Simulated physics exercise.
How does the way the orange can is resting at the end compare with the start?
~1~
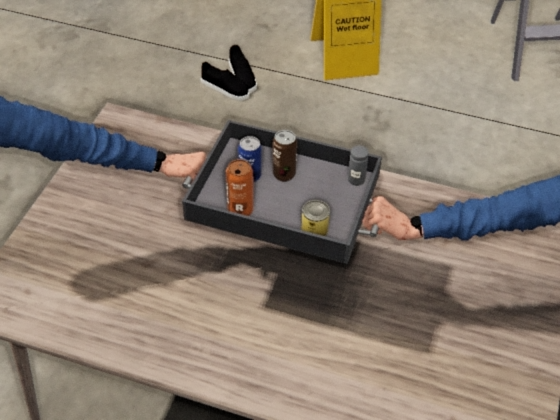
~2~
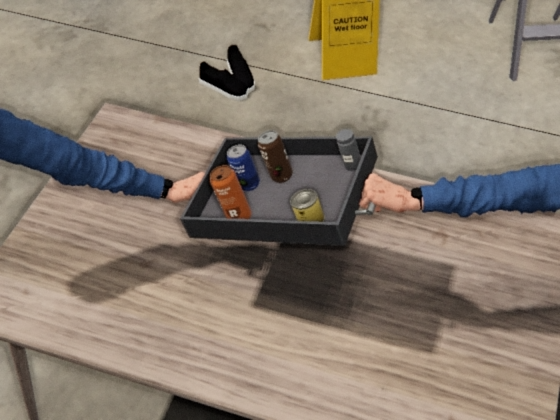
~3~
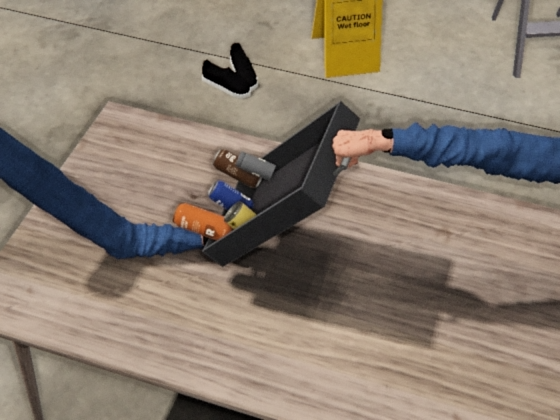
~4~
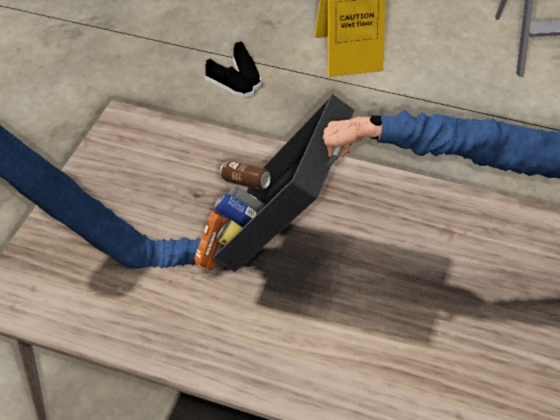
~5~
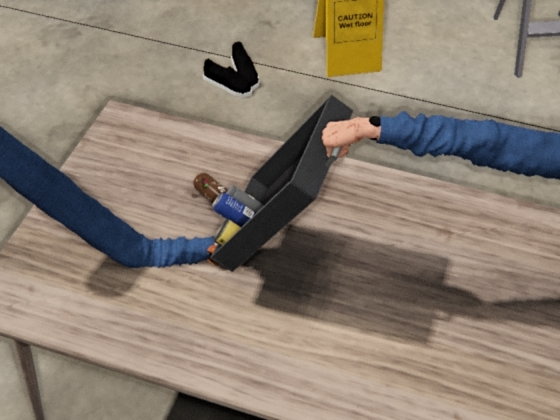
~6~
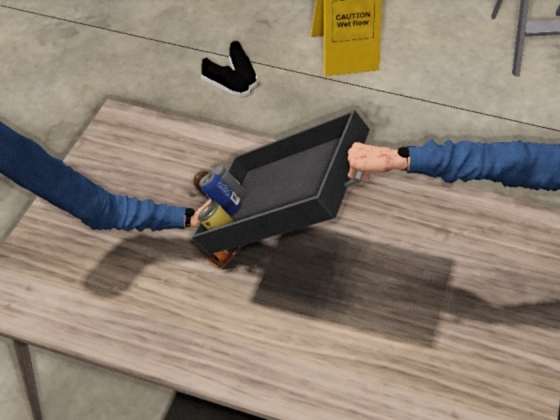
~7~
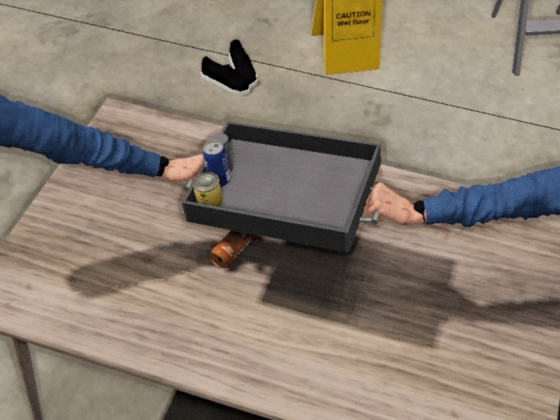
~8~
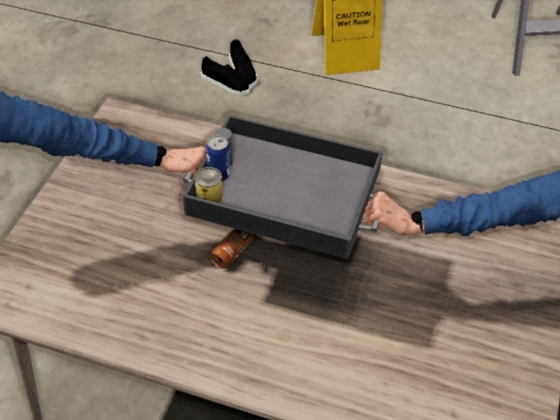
At the start the orange can stands upright in the crate. At the end it is lying on its side on the wooden table.
Crate held in two hands tipping steeply left, spilling orange and brown cans, then levelling with blue can and yellow tin inside.
